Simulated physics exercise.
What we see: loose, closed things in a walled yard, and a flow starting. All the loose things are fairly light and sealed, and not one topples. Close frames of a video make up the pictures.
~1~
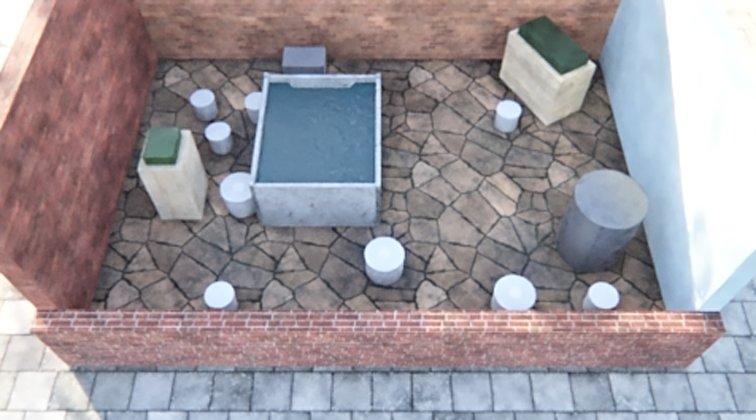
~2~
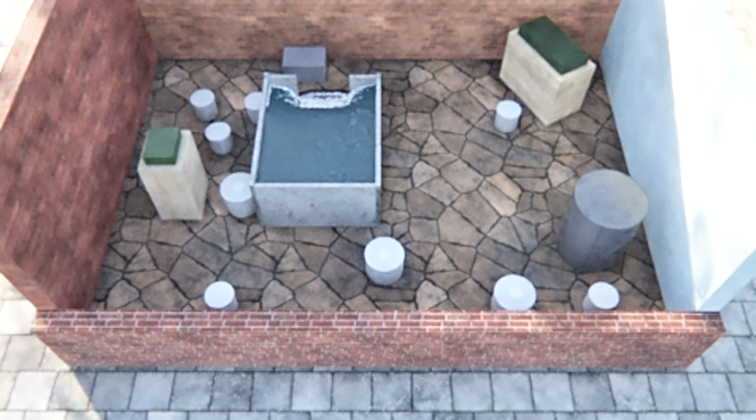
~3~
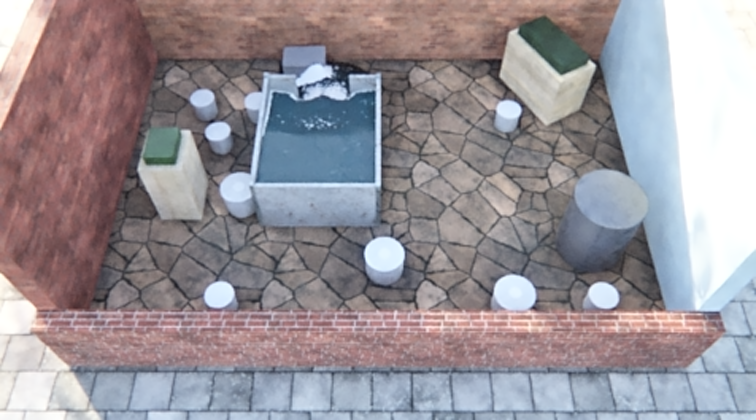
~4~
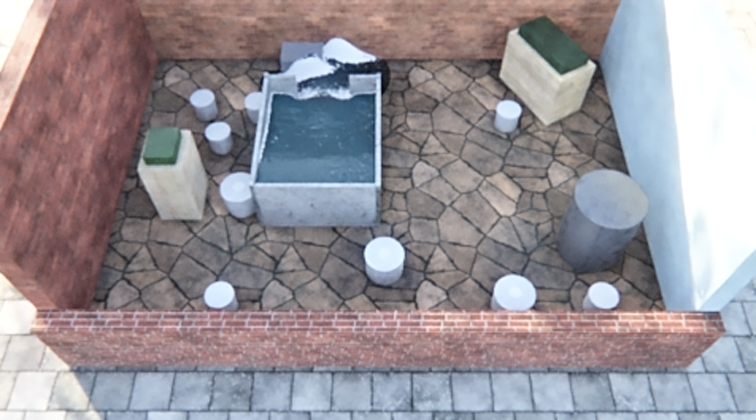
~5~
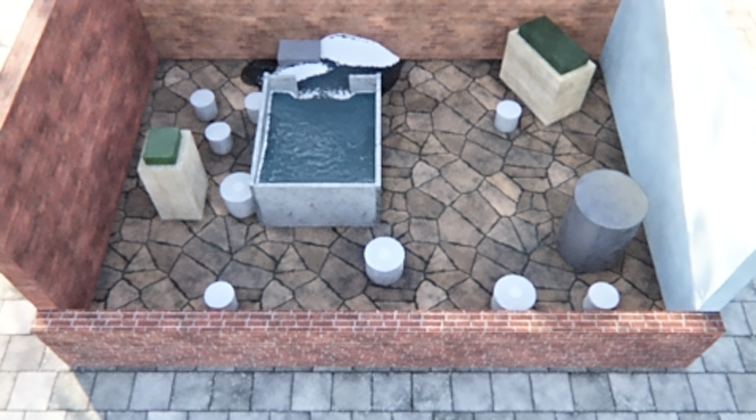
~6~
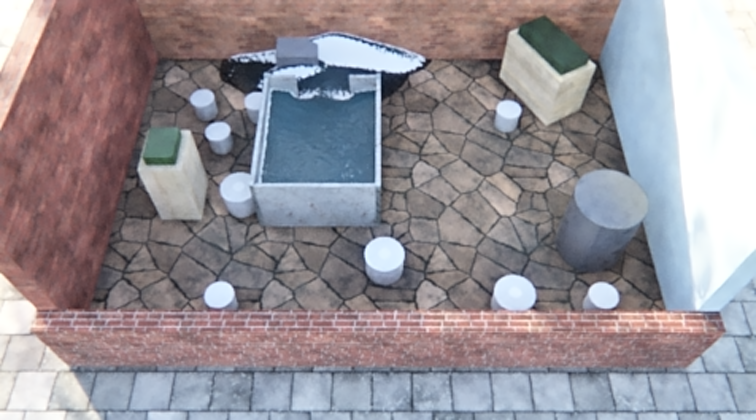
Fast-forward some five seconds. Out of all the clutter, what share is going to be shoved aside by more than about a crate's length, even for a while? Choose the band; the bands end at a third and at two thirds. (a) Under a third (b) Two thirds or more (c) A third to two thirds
c.
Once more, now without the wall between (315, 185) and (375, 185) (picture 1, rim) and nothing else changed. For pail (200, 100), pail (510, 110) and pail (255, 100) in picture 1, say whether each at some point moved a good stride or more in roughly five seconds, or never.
In turn: Cleared that distance, cleared that distance, stayed short.
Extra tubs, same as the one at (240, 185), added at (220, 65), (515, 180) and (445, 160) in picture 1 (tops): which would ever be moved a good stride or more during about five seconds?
Here's the rundown: Sent far off, sent far off, and finally never gets far.
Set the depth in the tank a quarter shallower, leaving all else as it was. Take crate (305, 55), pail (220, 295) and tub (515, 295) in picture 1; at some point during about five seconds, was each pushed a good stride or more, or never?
Note, listed order: Covered it / didn't cover it / didn't cover it.
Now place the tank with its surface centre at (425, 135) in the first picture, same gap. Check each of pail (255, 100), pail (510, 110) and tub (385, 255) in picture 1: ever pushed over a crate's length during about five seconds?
Lab note - in sequence: Displaced that much; displaced that much; less than that.
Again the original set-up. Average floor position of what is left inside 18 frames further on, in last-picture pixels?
I'd put it at roughly (329, 219).
A moment on, 0 of 10 are well off their spots; 1 afloat.
Next, 3 of 10 are well off their spots; 2 afloat.
Later, 3 of 10 are well off their spots; 2 afloat.
In the end, 4 of 10 are well off their spots, and 5 have been at some point; 5 afloat.
